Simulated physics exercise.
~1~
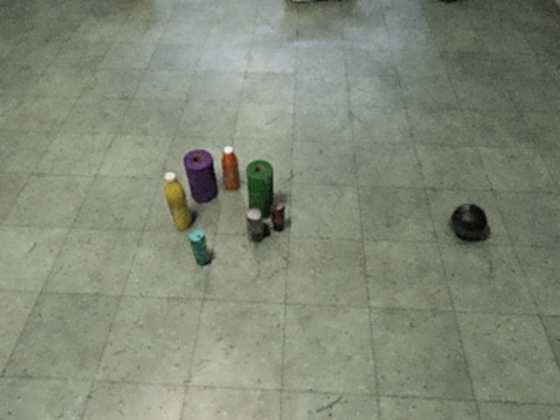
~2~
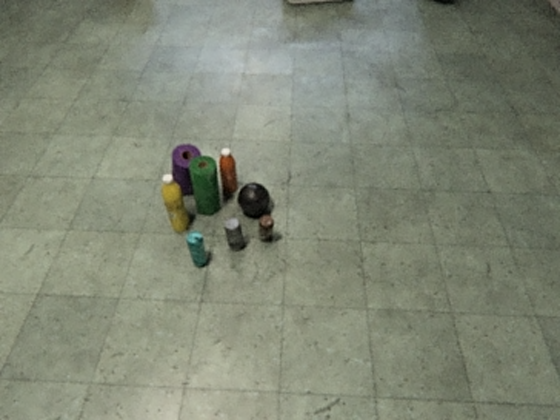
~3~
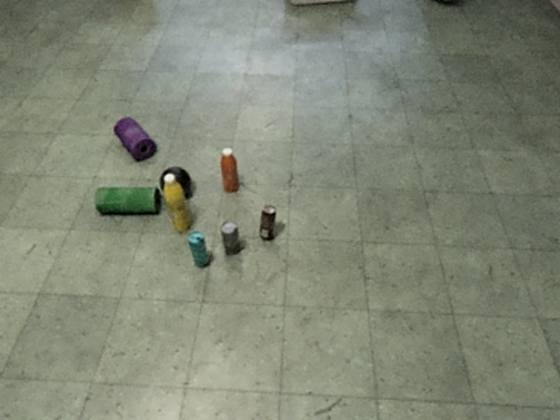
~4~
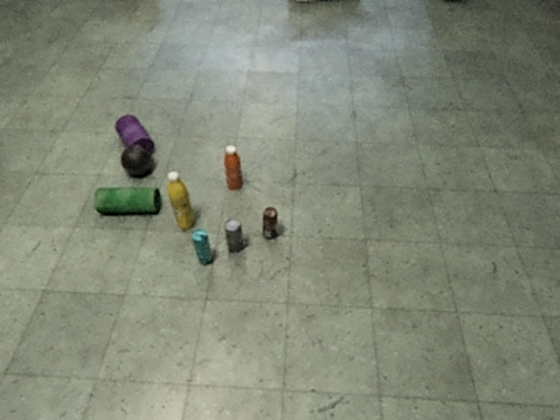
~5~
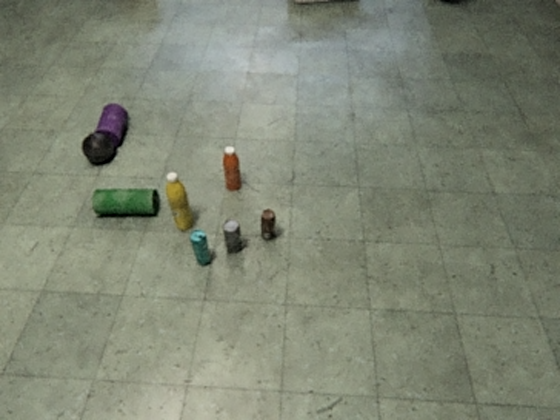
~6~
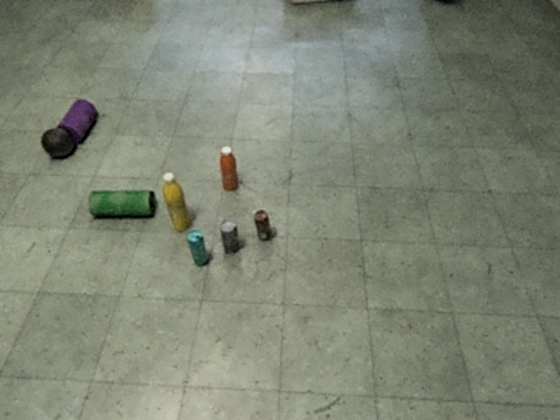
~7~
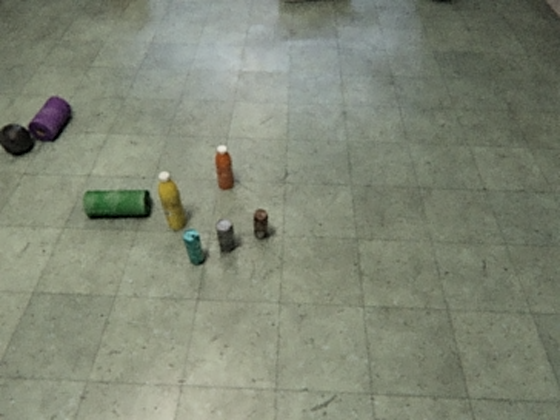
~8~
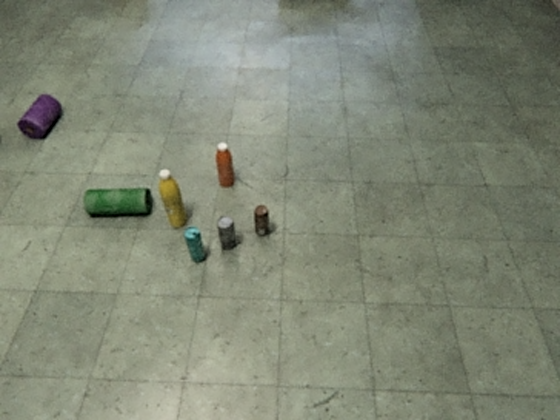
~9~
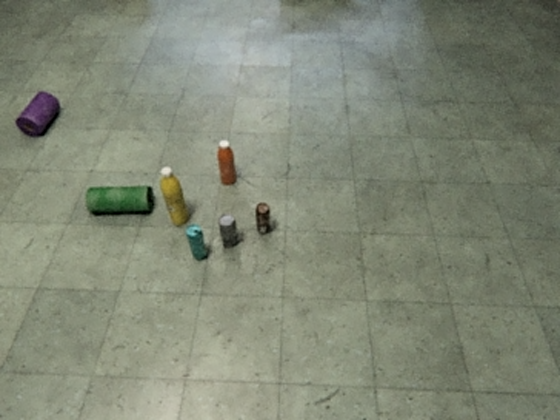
The footage shows a black ball rolling left across a tiled floor into a cluster of rolls, bottles and cans, toppling the green and purple rolls and pushing the purple one farther left before leaving view, while the bottles and cans remain standing.
